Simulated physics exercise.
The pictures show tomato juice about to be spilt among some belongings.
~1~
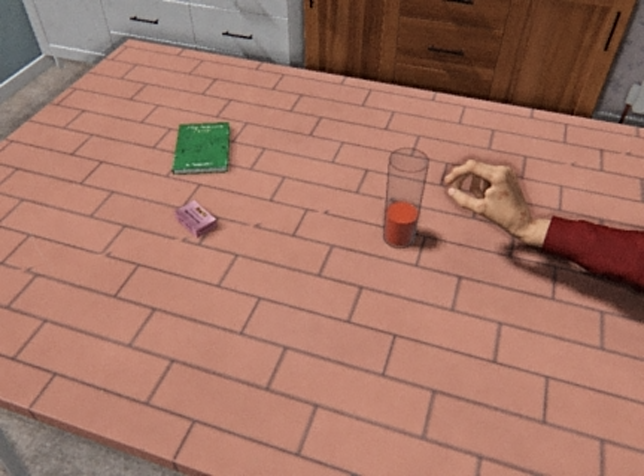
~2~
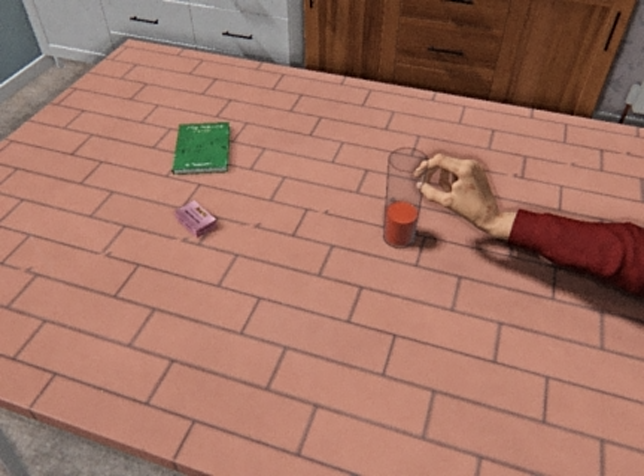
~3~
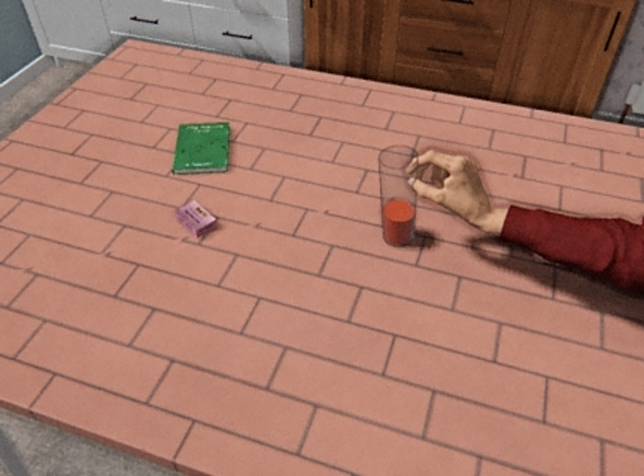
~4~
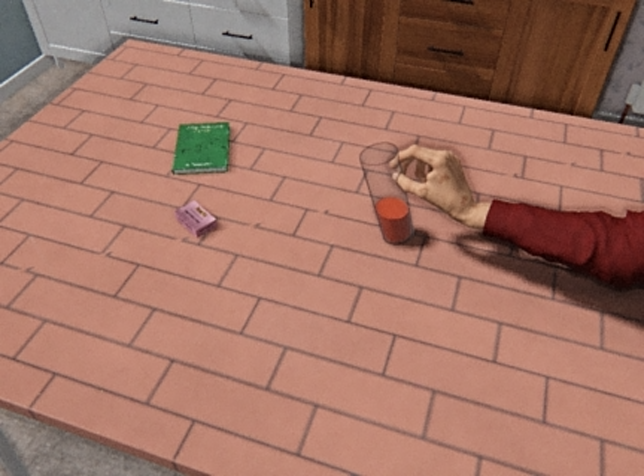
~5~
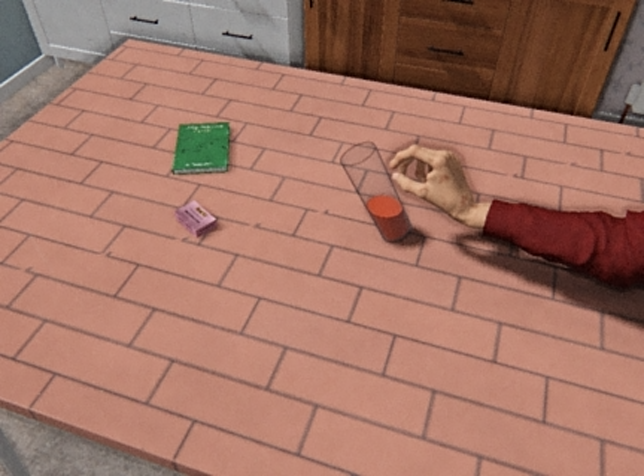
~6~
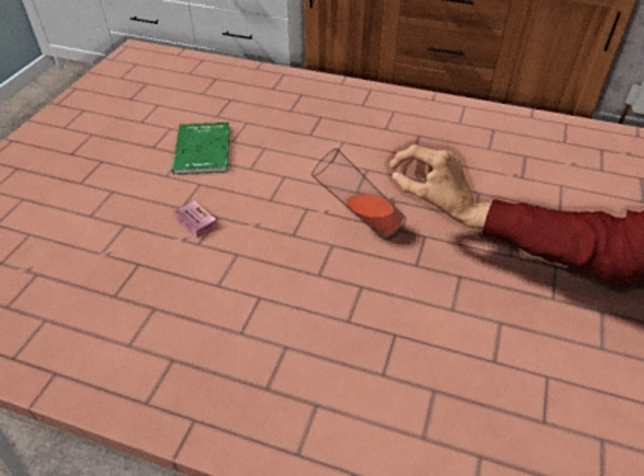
On a pinkish brick-patterned tabletop before white and wooden cabinets, the view looks down at an angle from a camera that stays still. A green notebook and a small pinkish-purple carton lie at left, while a tall clear glass partly filled with red juice stands near the centre. A red-sleeved hand reaches in from the right, nudges the glass's upper part, then stays put as the glass leans steeply leftward.
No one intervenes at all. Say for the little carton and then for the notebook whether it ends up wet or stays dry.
Little carton: Wet; notebook: Wet.
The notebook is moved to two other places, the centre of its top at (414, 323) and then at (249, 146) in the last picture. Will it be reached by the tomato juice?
In the first spot it stays clear, in the second spot it gets hit.
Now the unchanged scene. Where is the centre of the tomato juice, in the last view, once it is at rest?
Its centre lies at roughly (175, 191) in the last picture.
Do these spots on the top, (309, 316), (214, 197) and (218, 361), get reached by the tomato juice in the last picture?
Spot by spot: Missed, then touched, then missed.
Next, the puddle covers about as much as a plate; the little carton is in it; the notebook is in it.
Finally, the puddle covers about as much as a plate; the little carton is in it; the notebook is in it.
